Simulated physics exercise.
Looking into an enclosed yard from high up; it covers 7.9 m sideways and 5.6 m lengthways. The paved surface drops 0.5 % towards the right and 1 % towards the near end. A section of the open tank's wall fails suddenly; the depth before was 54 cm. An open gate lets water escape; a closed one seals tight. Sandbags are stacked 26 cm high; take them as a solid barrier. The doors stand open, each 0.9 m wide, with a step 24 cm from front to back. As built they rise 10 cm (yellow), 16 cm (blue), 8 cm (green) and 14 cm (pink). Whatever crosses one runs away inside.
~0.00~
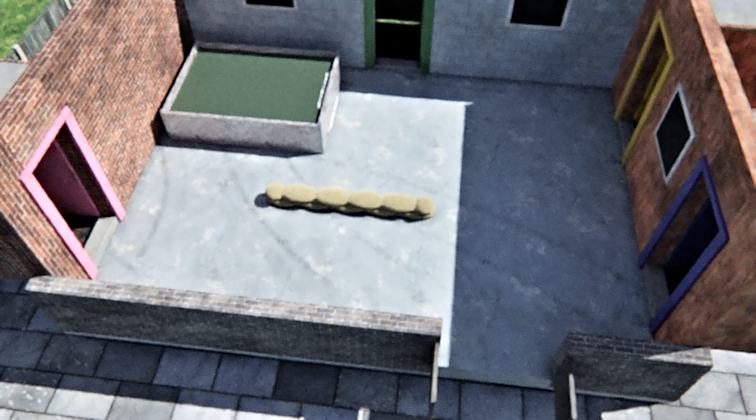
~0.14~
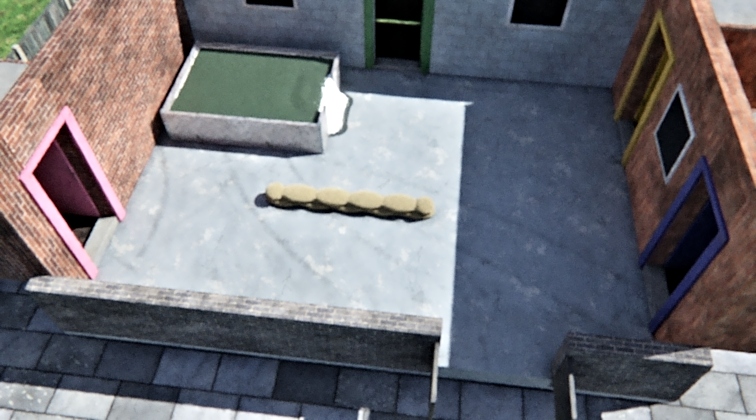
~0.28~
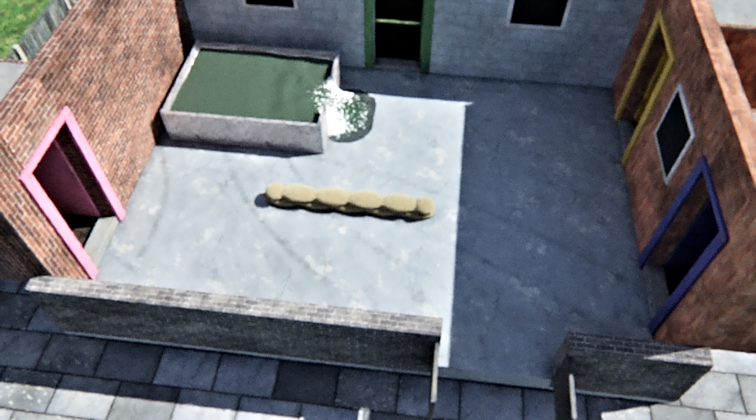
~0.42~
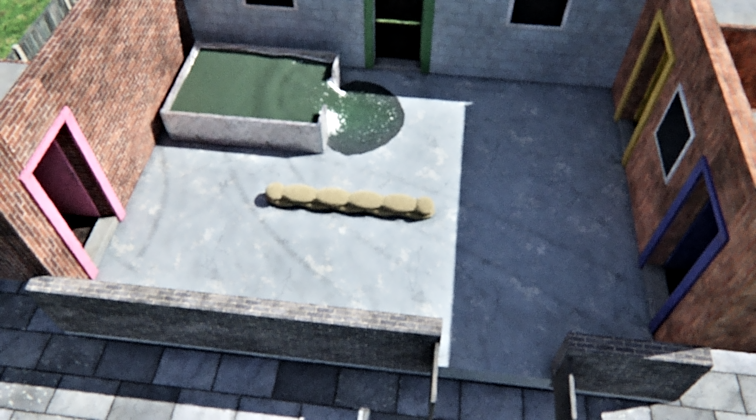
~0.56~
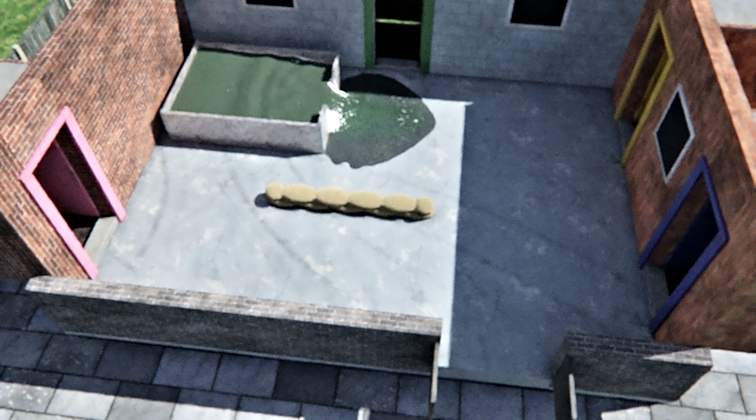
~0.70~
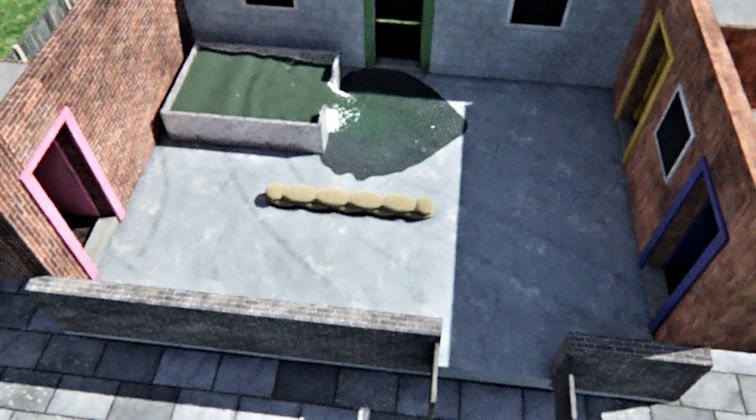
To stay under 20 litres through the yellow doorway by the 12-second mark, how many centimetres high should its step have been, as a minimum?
About 15 cm.
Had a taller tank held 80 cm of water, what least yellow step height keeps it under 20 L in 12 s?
Some 23 cm.
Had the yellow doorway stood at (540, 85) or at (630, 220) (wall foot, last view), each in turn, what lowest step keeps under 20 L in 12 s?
Roughly 7.5 and 10.0 cm.
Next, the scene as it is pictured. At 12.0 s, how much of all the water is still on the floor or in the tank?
Some 84 per cent remains.
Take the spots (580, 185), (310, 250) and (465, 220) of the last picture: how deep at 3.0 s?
Roughly 3, 0 and 3 cm, in turn.
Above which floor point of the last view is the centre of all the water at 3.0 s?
At about (356, 121).
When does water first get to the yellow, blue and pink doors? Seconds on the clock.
Yellow 1.8 s, blue 3.0 s, pink 11.0 s.
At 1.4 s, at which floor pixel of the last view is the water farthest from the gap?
Around (571, 147).
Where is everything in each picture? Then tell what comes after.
In the first picture, the open tank at (255, 85) is whole and still, 54 cm deep; the yellow door at (641, 96) is dry.
In the second picture, the front is at (340, 131), 0.3 m from the gap at (329, 107); 0.2 m2 of floor is wet, 54 cm left at the back.
In the third picture, water pours out at (329, 108) and has run 0.7 m, to (365, 131); about 9 cm deep outside, 54 cm at the back.
In the fourth picture, the gap is at (329, 108), the front 1.2 m out at (397, 126); the back of the open tank holds 54 cm.
In the fifth picture, the front is at (432, 122), 1.8 m from the gap at (329, 107); 2.6 m2 of floor is wet, 54 cm left at the back.
In the sixth picture, the gap is at (329, 106), the front 2.3 m out at (459, 129); the back of the open tank holds 54 cm; the yellow door at (641, 96), 5.1 m from the gap, is still 2.8 m from the nearest water.
After 1.4 s water covers 25 % of the floor, deepest (28 cm) near (345, 112); it has not reached the yellow door.
After 3.0 s water covers 45 % of the floor, deepest (26 cm) near (606, 100); 20 cm at the yellow door, 6 litres in over its 10 cm step.
After 12.0 s water covers 80 % of the floor, deepest (13 cm) near (635, 371); 6 cm at the yellow door, 93 litres in over its 10 cm step.
At the yellow door as built, the water arrived by 1.8 s and peaked near 21 cm at 3.4 s.
Run again over the same 12 s with other heights there, 50 litres in over 12 cm, 4 litres over 19 cm. The limit of 20 litres is kept from about 15 cm up.
